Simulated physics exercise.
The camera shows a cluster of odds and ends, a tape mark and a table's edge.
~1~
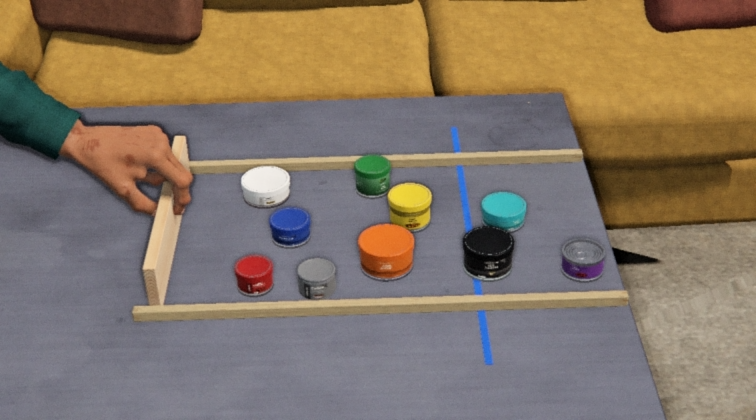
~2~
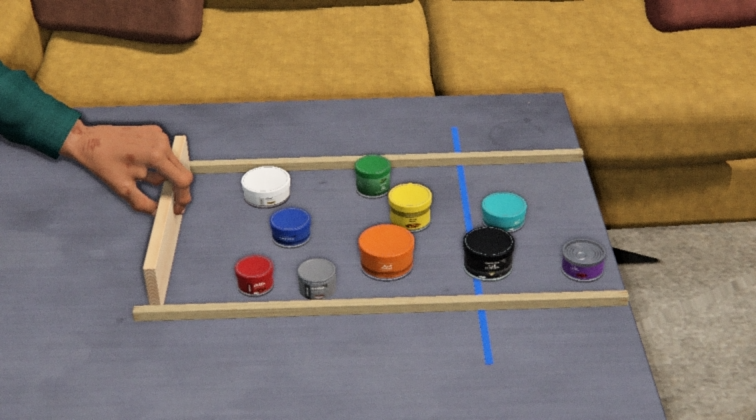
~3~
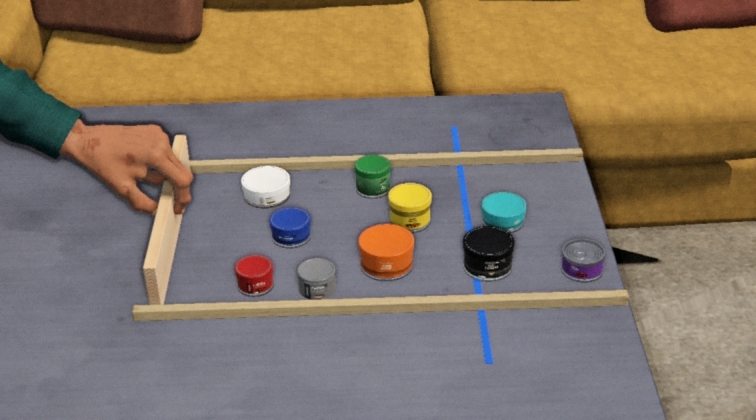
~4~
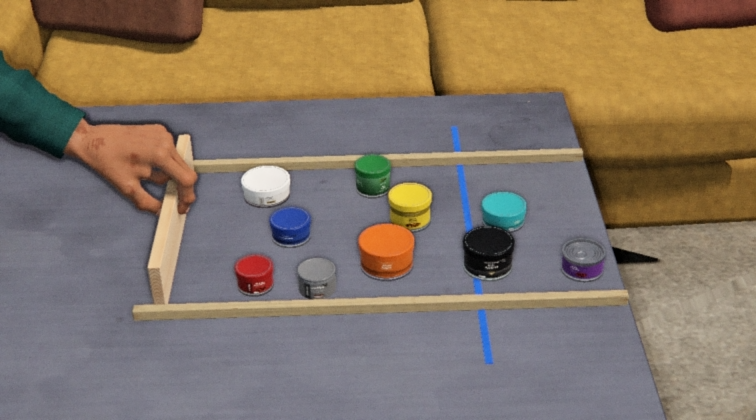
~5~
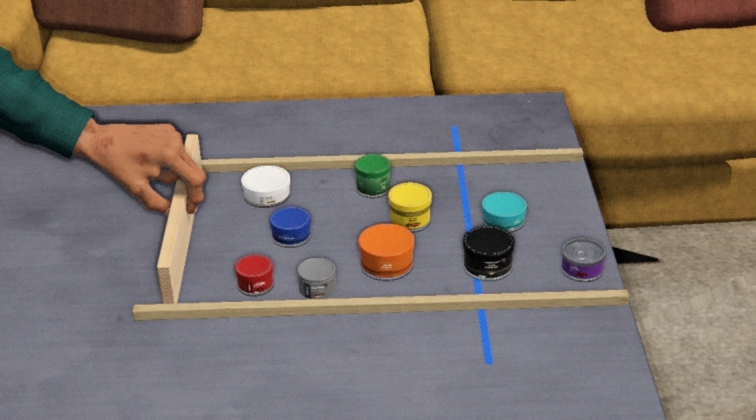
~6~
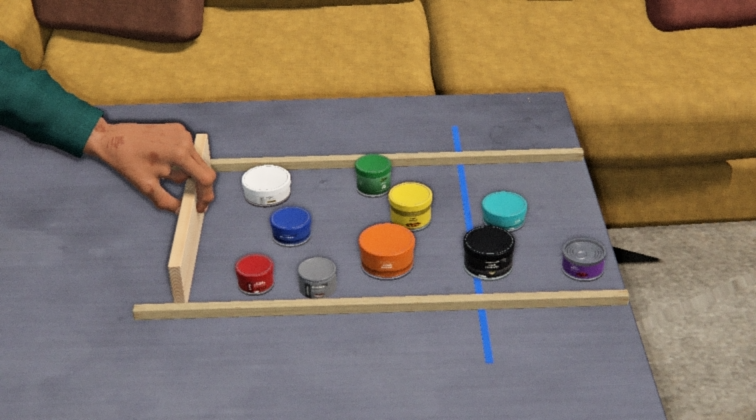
A hand slides a wooden board slightly right toward colourful pots between two wooden strips.
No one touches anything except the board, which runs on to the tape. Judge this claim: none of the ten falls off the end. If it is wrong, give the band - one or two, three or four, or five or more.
Right.
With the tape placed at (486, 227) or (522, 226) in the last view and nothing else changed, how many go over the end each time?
Counts per try: 0; 1.
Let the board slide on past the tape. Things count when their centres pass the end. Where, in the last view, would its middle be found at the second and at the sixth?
Around (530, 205); afterwards around (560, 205).
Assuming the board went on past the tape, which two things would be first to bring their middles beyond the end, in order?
It is the purple pot and after it the black tin.
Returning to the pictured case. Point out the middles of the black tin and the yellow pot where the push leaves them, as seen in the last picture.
Black tin at (550, 253), yellow pot at (509, 194).
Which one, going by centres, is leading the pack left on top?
Nearest once everything settles: Purple pot.
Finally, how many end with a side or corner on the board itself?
Contact count: 4.
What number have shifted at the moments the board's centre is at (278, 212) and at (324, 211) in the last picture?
The counts are 4 and 5.
Early on, none off yet; purple pot at rest near (583, 260); turquoise tin at rest near (504, 212); black tin at rest near (489, 253).
Finally, the number that fall off is zero.
